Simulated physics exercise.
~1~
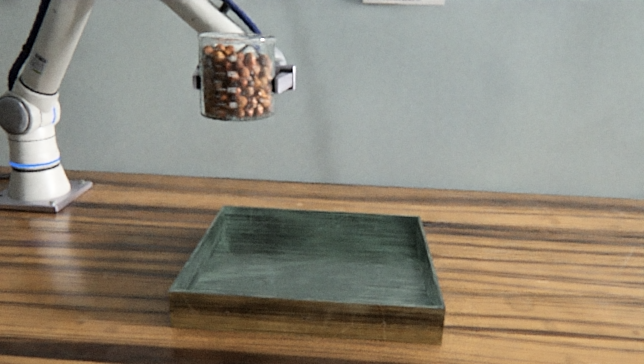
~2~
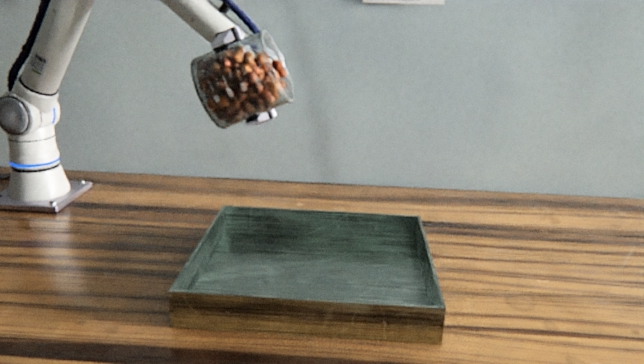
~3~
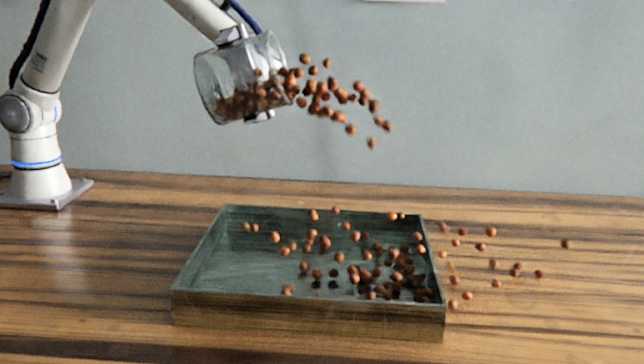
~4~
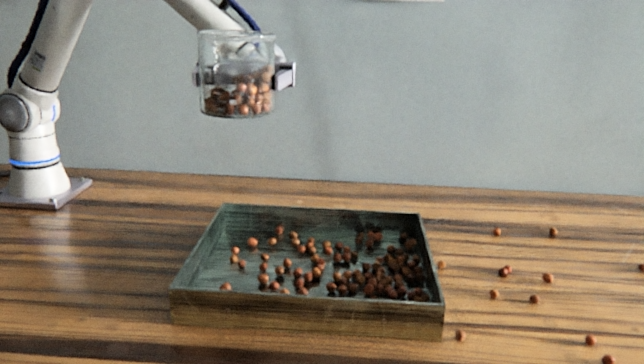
A white robot arm at the upper left grips a clear cup full of brown hazelnuts above a striped wooden table, seen from the front and slightly above, with a plain grey wall behind. Below the cup sits a shallow, dark green square tray. The arm tips the cup over to the right, and the nuts spill out in a spray, many dropping into the tray while others bounce onto the table beyond it. The arm then turns the cup upright again. Some nuts remain in the cup, most of the spilled ones lie in the tray, crowded toward its right side, and several are scattered on the wood to the right.
